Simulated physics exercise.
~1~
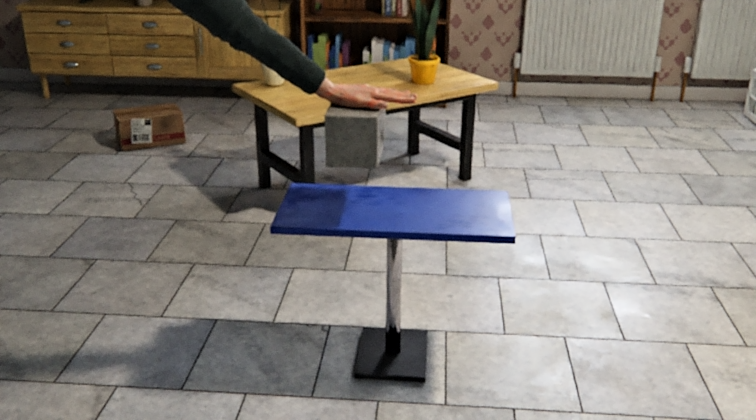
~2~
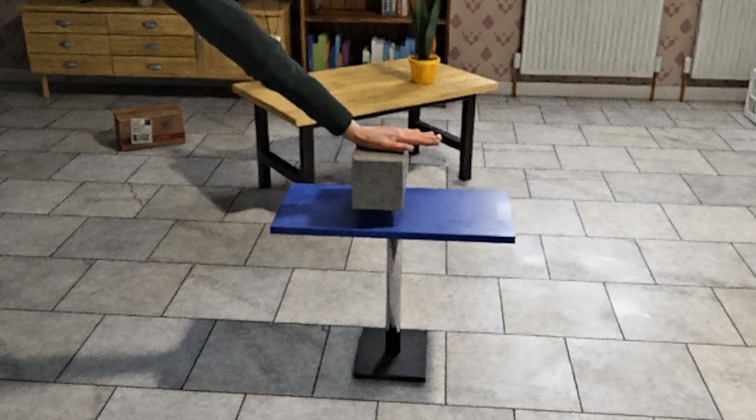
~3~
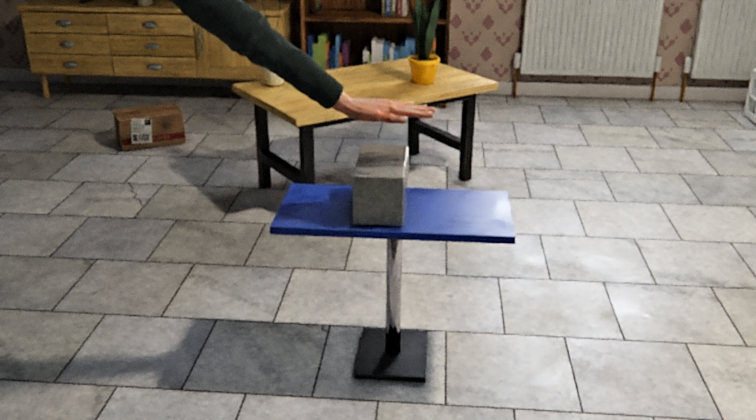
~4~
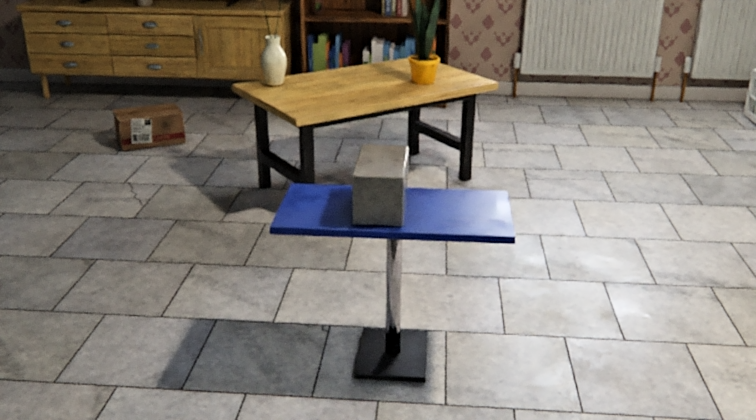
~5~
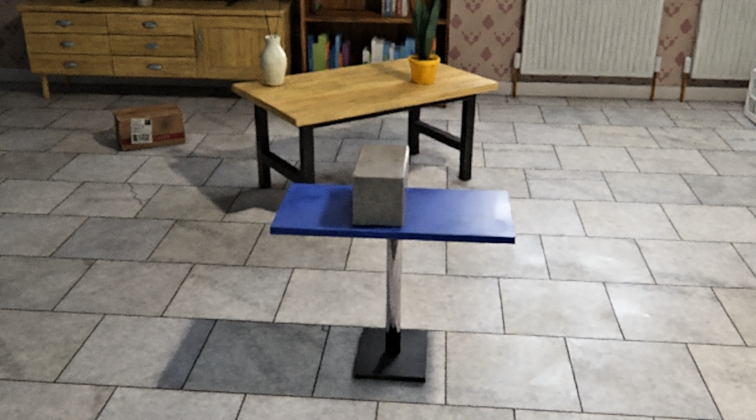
In a tiled room, a hand sets a gray block on a blue side table, which stays steady.
